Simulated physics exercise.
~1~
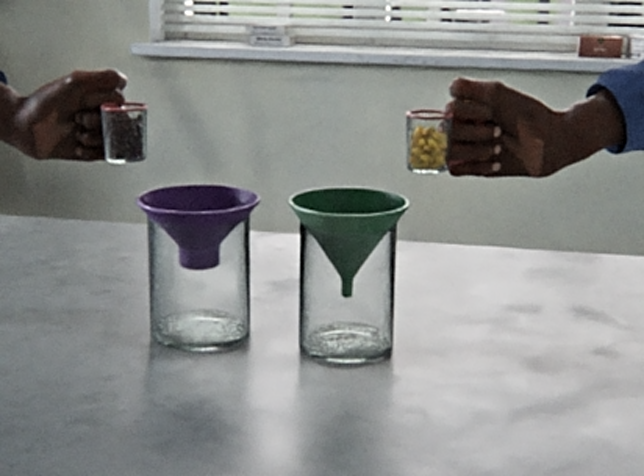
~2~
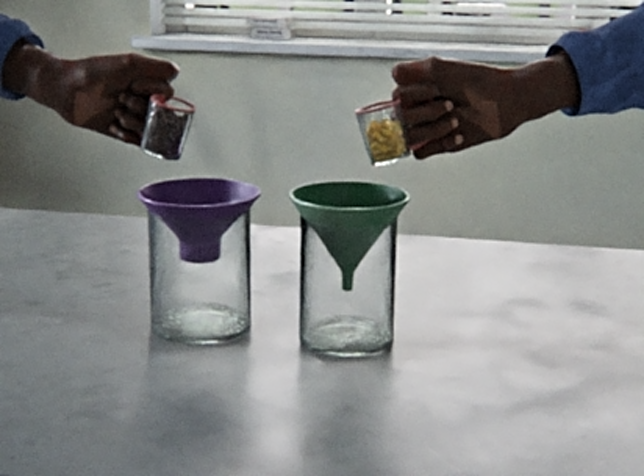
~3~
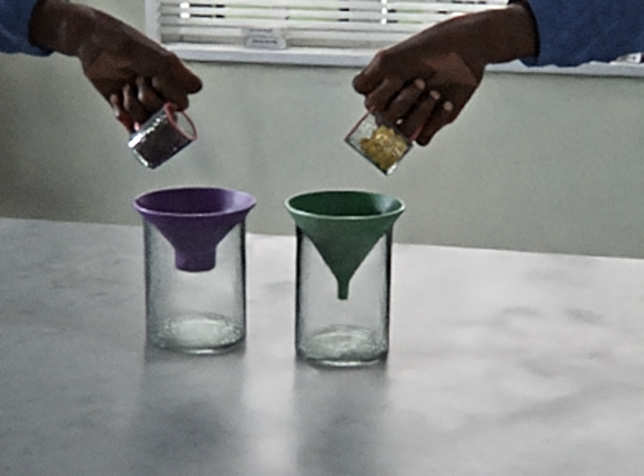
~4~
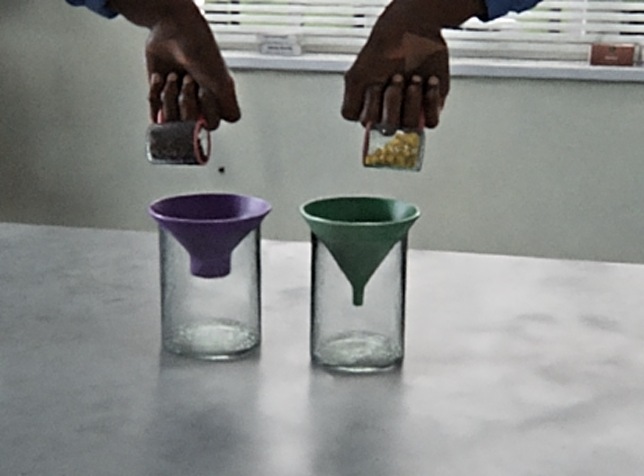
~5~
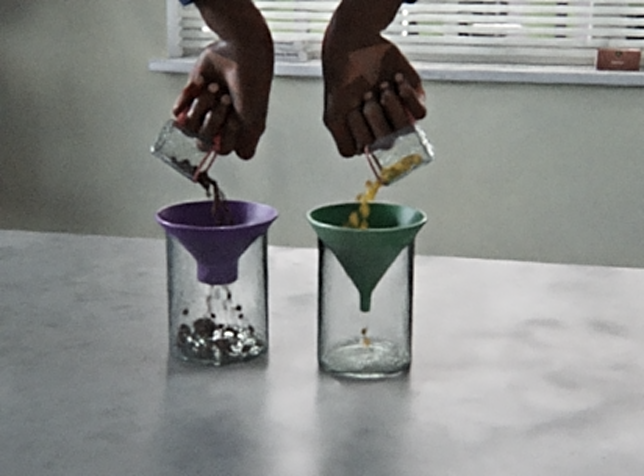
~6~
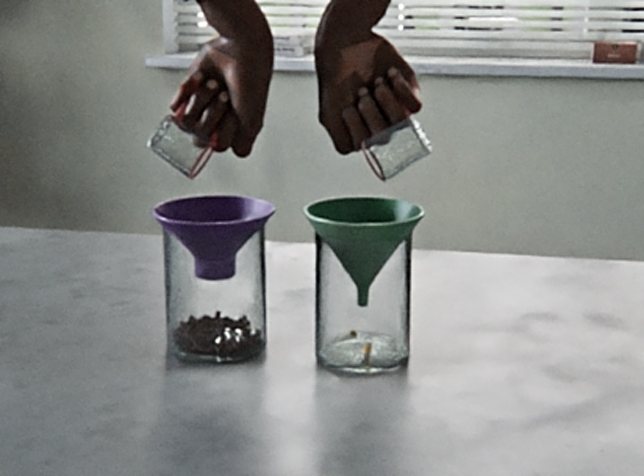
On a grey tabletop in front of a pale wall and a window with blinds, seen from the front by a slightly swaying camera, two clear glass jars stand side by side. A purple funnel with a wide spout sits in the left jar, and a green one with a narrow spout in the right. Two hands bring in small clear cups, dark bits on the left and yellow pieces on the right, and tip them over together. The dark bits pour through and settle in a heap, while nearly all the yellow pieces stay stuck in the green funnel, with only a few reaching the jar.
